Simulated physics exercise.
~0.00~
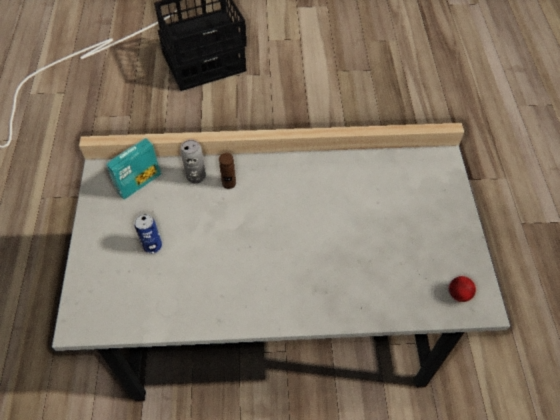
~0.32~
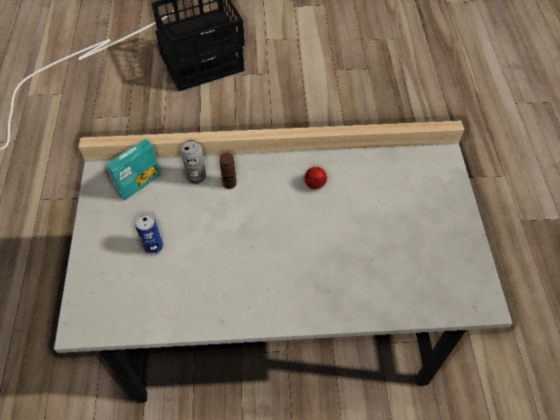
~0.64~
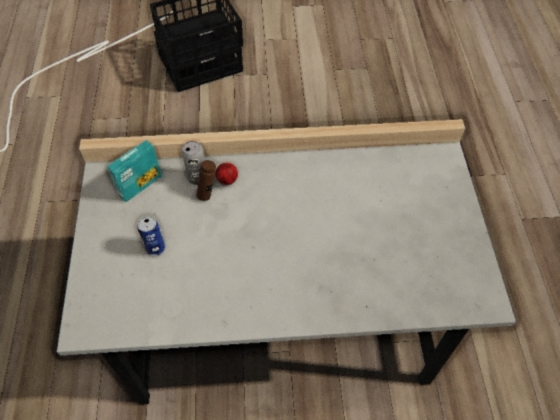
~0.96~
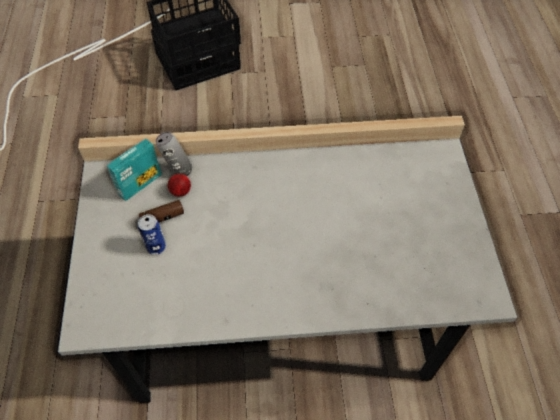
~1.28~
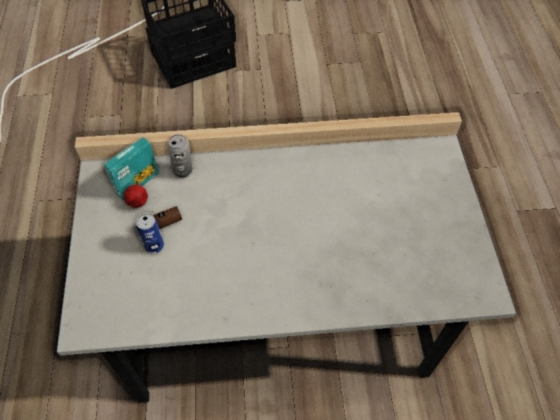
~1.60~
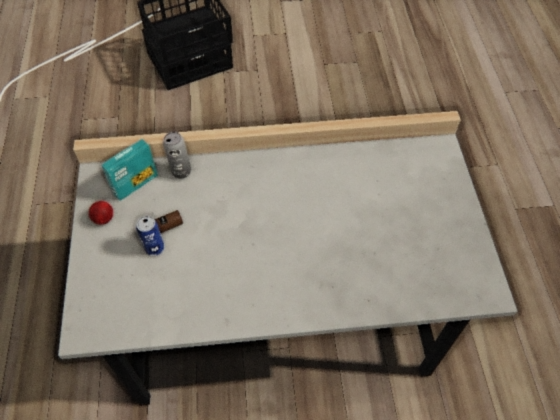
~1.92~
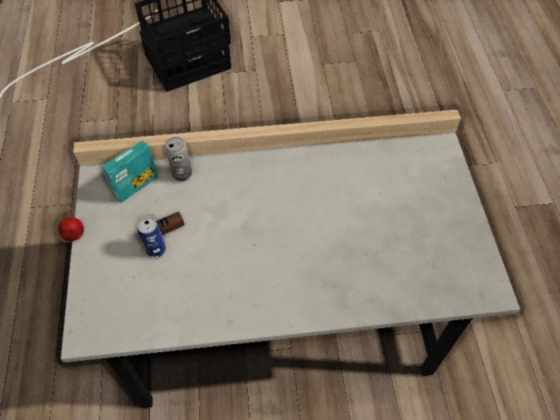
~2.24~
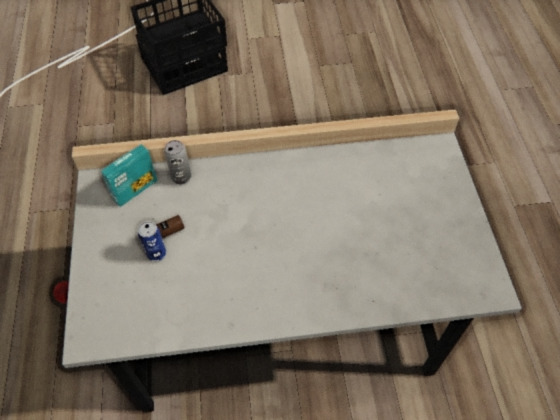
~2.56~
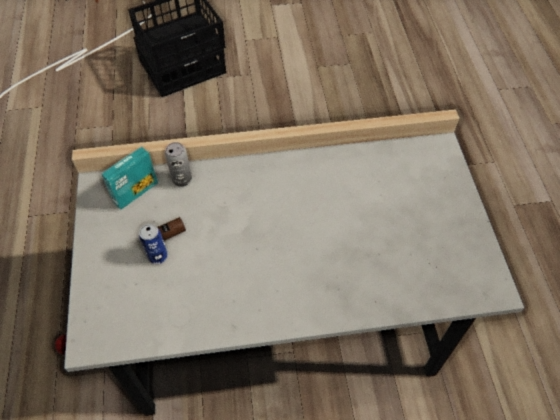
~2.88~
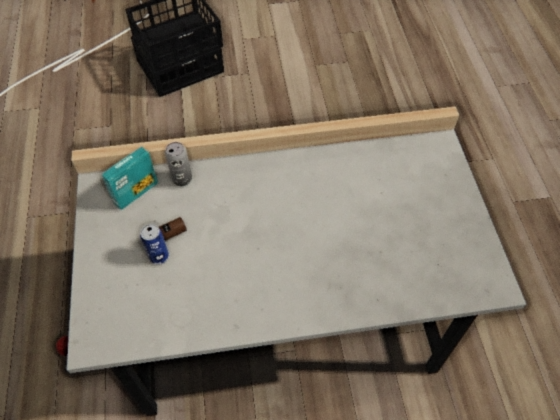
A red ball rests near the right front of a pale grey table, seen from above, with a wooden rail along the far side and a black crate on the floor behind. A turquoise packet, a grey can and a brown shaker stand at the far left, with a blue can nearer. The ball travels to the rail, then heads left and strikes the shaker, which topples beside the blue can. The grey can tilts but settles upright, slightly shifted. The ball rolls past the packet, drops off the left edge and ends low beside the table.
